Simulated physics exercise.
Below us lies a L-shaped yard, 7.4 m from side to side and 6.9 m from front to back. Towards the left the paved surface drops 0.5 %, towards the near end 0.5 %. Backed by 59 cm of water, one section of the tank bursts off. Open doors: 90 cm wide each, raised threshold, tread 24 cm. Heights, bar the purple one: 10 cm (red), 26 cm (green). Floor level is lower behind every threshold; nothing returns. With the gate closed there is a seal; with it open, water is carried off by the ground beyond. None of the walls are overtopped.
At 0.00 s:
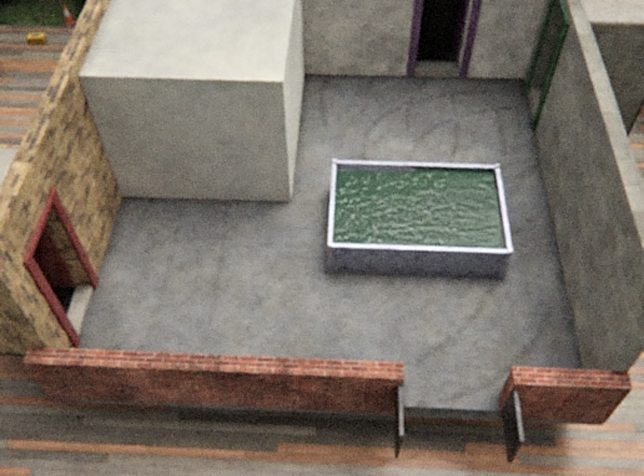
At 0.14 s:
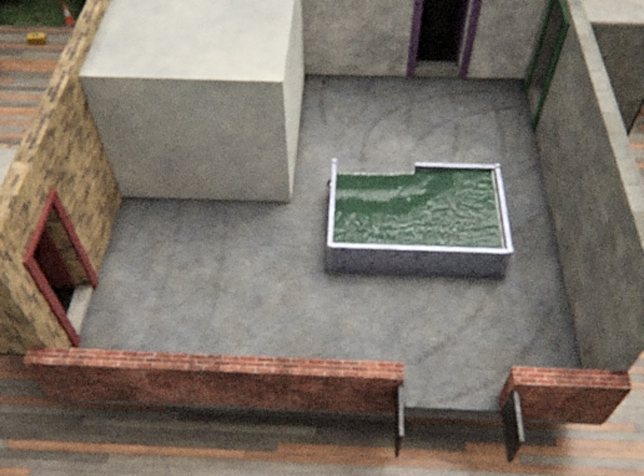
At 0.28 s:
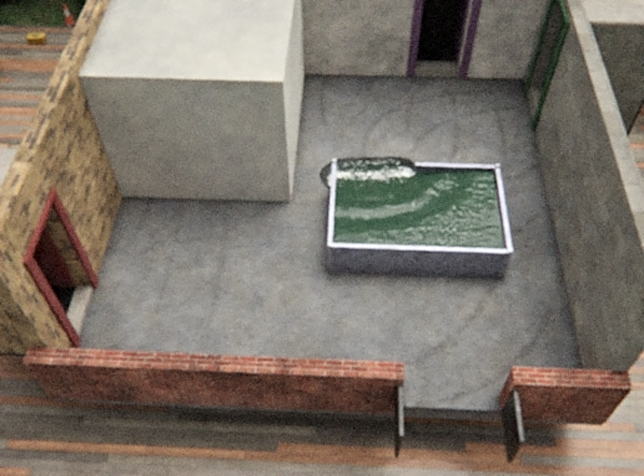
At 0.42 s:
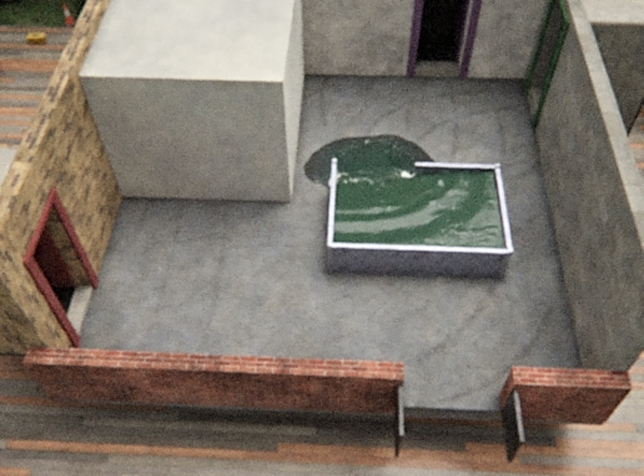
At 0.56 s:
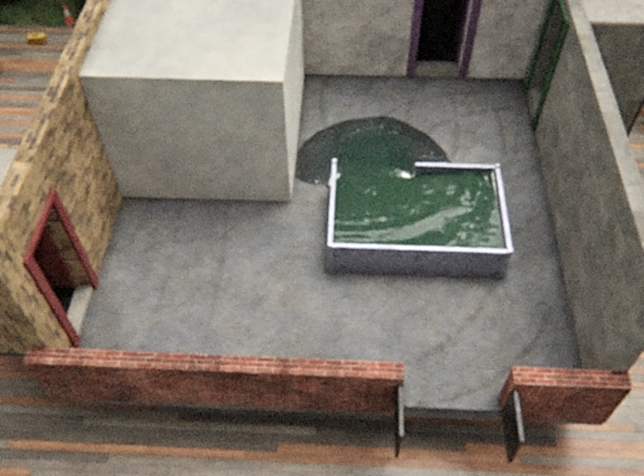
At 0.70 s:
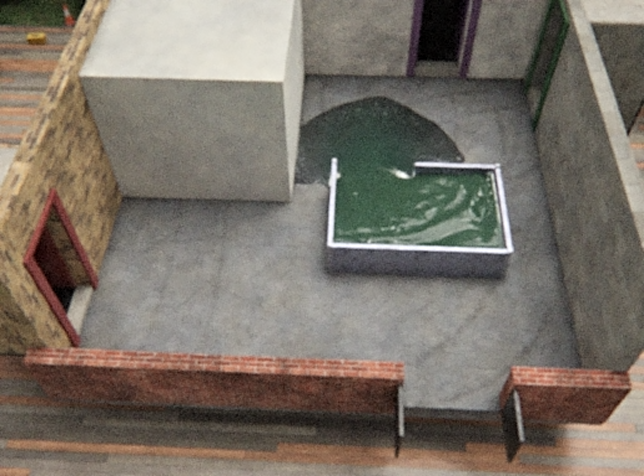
Green water pouring from a gap in the far side of a raised rectangular tank, spreading across a grey walled yard.
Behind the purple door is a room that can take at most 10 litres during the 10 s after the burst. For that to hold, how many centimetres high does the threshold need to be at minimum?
It would need to be around 16 cm high.
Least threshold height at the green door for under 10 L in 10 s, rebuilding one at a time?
I'd raise green to close to 23 cm.
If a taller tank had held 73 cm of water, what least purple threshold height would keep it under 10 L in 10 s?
Step height: Approx. 21 cm.
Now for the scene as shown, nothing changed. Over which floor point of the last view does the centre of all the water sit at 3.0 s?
(394, 157) or so.
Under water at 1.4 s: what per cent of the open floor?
Near 25 per cent of the open floor.
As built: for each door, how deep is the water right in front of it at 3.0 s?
Red 0, purple 19, green 14 cm.
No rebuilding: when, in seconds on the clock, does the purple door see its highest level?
That happens close to 2.8 s on the clock.
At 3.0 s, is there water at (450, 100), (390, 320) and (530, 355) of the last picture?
Taking them in turn, I'd call them touched by the flood, spared by the flood and spared by the flood.
After 1.4 s water covers 25 % of the floor, deepest (40 cm) near (310, 75); 10 cm at the purple door, 0 litres in over its 20 cm threshold.
After 3.0 s water covers 30 % of the floor, deepest (33 cm) near (315, 117); 19 cm at the purple door, 1 litre in over its 20 cm threshold.
After 10.0 s water covers 75 % of the floor, deepest (15 cm) near (574, 385); 9 cm at the purple door, 1 litre in over its 20 cm threshold.
At the purple door as built, the water arrived by 1.3 s and peaked near 20 cm at 2.8 s.
Run again over the same 10 s with other heights there, 30 litres in over 13.5 cm, 4 litres over 18.5 cm. The limit of 10 litres is kept from about 16 cm up.
